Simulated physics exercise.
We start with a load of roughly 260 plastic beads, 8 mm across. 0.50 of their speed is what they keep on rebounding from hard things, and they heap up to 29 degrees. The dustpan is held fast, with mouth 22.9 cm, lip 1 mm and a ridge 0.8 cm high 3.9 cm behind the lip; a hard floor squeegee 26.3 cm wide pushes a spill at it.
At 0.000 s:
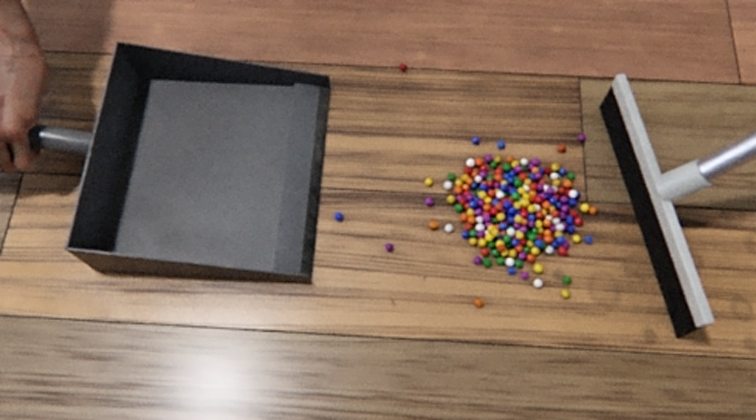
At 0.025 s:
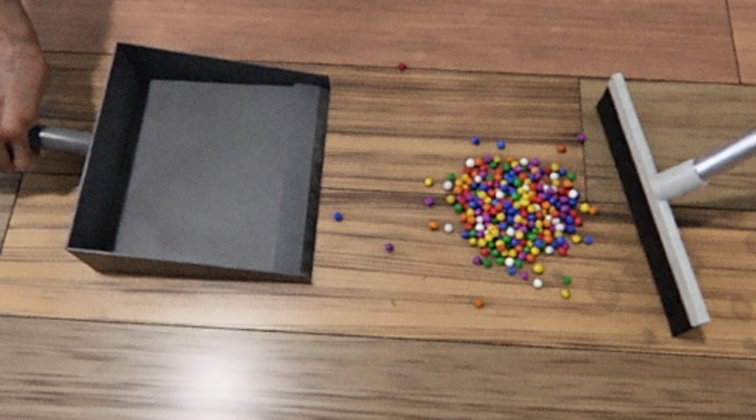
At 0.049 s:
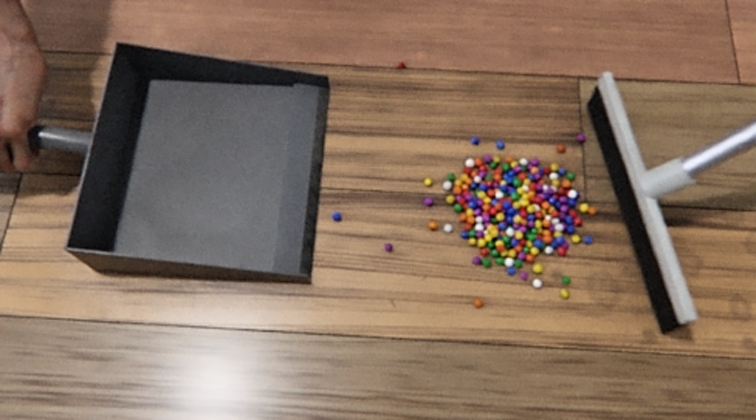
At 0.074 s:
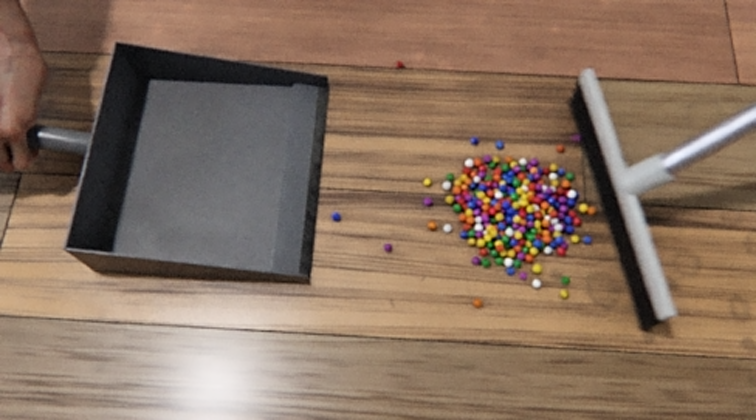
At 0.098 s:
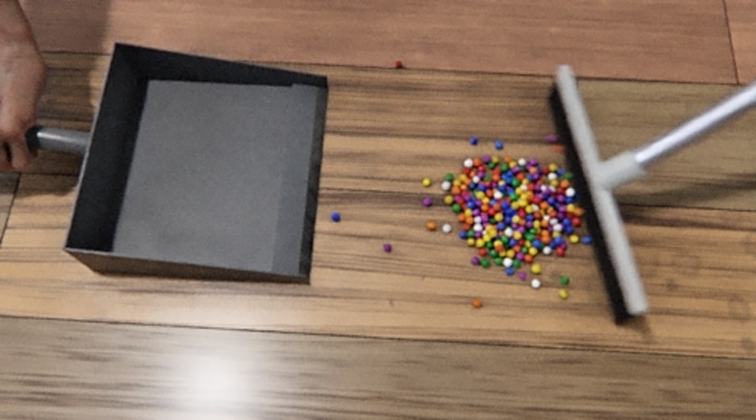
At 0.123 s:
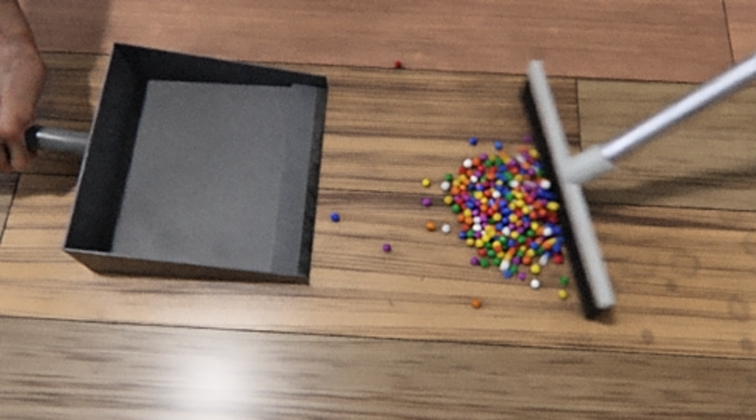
A grey squeegee with a black blade slides left across a wood-plank floor, seen from above at a steady angle, slowly at first and then faster. A loose patch of small multicoloured beads lies right of centre with a few strays around it, while a hand at left holds a dark dustpan still, its open side facing right. The slanted blade meets the patch's right side and pushes those beads leftward, bunching them closer together.
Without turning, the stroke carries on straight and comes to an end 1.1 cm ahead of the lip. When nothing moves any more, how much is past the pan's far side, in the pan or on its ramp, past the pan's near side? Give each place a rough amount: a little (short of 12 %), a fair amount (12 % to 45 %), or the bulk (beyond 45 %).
Far side: A little; pan: The bulk; near side: A fair amount.
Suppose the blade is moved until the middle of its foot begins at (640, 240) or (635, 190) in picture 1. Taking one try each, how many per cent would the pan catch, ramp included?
I'd put it near 50 per cent for the first and near 45 per cent for the second.
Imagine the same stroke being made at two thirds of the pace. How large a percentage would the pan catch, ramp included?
In that case close to 35 per cent.
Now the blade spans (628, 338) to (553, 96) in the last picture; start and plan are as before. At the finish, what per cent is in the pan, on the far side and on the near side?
Pan: 40, far side: 0, near side: 30.
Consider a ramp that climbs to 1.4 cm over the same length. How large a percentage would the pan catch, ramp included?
I'd put it near 45 per cent, ramp counted.
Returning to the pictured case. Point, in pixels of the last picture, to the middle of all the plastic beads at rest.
Roughly (254, 216).
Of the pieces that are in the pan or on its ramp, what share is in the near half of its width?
Some 60 per cent.
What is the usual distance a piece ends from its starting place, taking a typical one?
Around 28 centimetres.
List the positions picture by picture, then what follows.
Blade from (702, 321) to (618, 84), moved 0.0 cm, 0 of the pieces shifted so far; middle of the pieces at (517, 210); pan at (201, 173), in the first picture.
Blade from (698, 321) to (614, 83), moved 0.4 cm, 0 of the pieces shifted so far; middle of the pieces at (517, 210), in the second picture.
Blade from (686, 318) to (604, 81), moved 1.4 cm, 0 of the pieces shifted so far; middle of the pieces at (516, 210), in the third picture.
Blade from (665, 314) to (586, 79), moved 3.2 cm, 2 of the pieces shifted so far; middle of the pieces at (515, 211), in the fourth picture.
Blade from (637, 309) to (562, 75), moved 5.6 cm, 4 of the pieces shifted so far; middle of the pieces at (515, 211), in the fifth picture.
Blade from (604, 303) to (534, 70), moved 8.6 cm, 125 of the pieces shifted so far; middle of the pieces at (504, 209); pan at (199, 174). The blade's pace is about 1.17 m/s, heading 9 degrees away from the viewer's side, in the sixth picture.
Then, at 0.23 s, middle of the blade 13 cm from the lip; 0 % over the lip, far side 0 %, near side 10 %.
Then, at 0.30 s, middle of the blade 6 cm from the lip; 0 % over the lip, far side 0 %, near side 15 %.
After 0.50 s, middle of the blade 4 cm from the lip; 60 % over the lip, far side 0 %, near side 20 %.
By 1.7 s all is still; far side 0 %, pan 50 %, near side 20 %, in front of the lip or behind the blade 25 %.
